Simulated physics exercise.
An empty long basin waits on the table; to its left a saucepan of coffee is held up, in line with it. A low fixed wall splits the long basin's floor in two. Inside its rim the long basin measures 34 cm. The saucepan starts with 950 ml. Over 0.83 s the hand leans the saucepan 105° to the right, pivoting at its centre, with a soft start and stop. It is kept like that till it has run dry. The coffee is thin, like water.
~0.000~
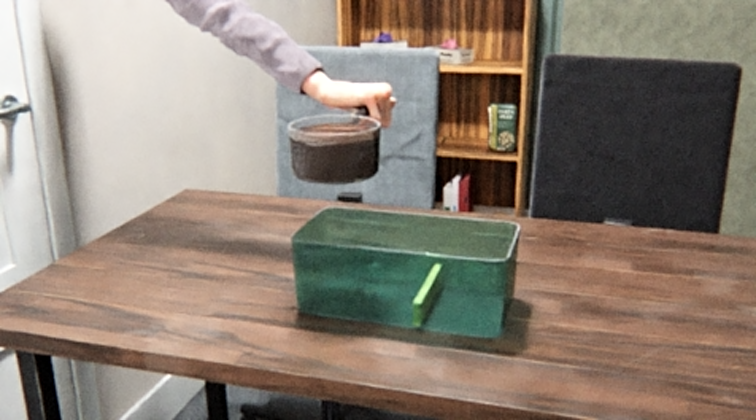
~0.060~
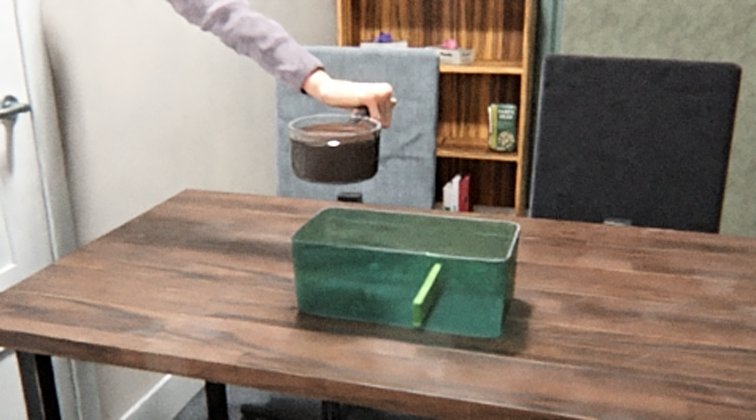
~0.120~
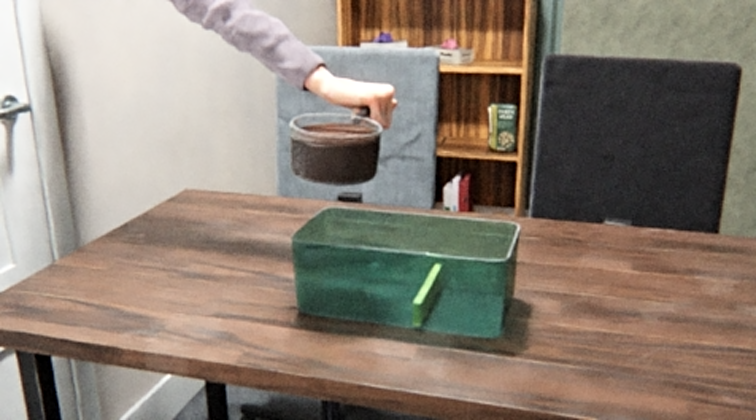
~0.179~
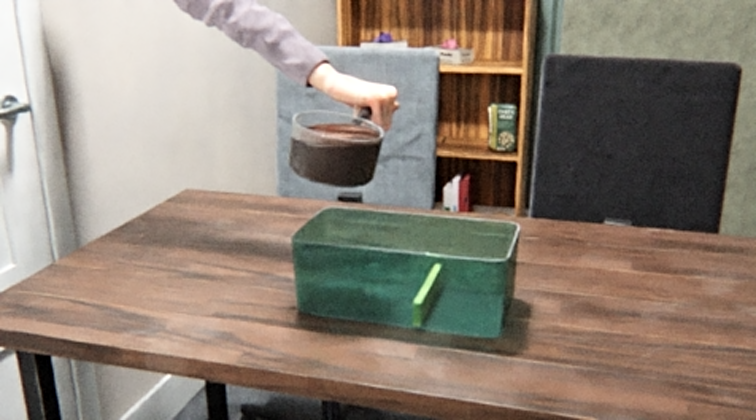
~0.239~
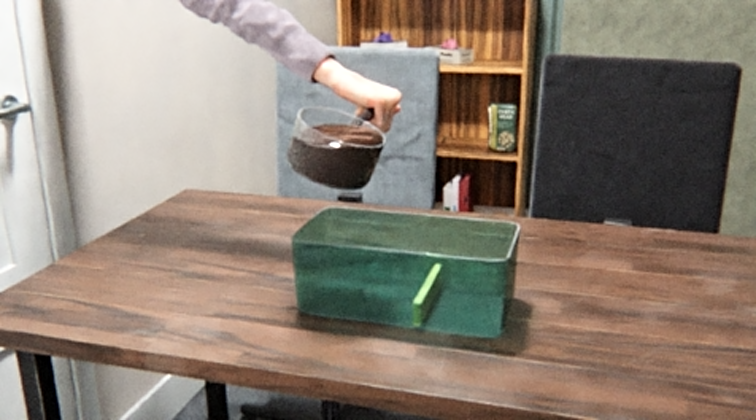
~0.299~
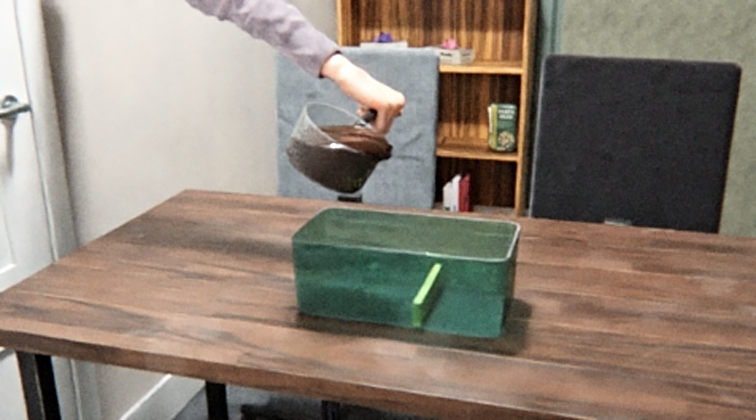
A hand in a pale lilac sleeve reaches in from the upper left, holding a clear saucepan of dark coffee above a brown wooden table, seen from slightly above by a still camera. Below sits a long, translucent green basin with a bright green strip, with chairs and a bookshelf behind. The saucepan starts level, then gradually leans right, its coffee shifting toward the lowered rim.
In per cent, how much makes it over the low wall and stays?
About 31 per cent.
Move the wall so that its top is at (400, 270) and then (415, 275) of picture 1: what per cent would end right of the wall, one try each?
First 70, then 55 per cent.
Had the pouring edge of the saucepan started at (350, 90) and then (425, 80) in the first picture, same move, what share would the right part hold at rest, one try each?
In turn about 10 and 70 per cent.
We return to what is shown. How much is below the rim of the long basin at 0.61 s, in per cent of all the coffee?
Some 32 per cent.
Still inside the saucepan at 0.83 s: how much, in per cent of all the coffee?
Some 6 per cent.
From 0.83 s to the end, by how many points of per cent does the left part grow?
Near 10 in a hundred.
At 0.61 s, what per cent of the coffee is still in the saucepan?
Some 34 per cent.
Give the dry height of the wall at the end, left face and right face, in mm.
Some 20 mm on the left and 24 mm on the right.
After 0.61 s the tilt is 88° and 33 per cent is still to pour, 17 is left of the wall and 15 right of it.
After 0.83 s the tilt is 105° and 6 per cent is still to pour, 57 is left of the wall and 31 right of it.
After 1.07 s the tilt is 105° and 0 per cent is still to pour, 66 is left of the wall and 31 right of it.
After 1.33 s the tilt is 105° and 0 per cent is still to pour, 67 is left of the wall and 31 right of it.
In the end 67 per cent lies left of the wall, 31 right of it and 2 outside.
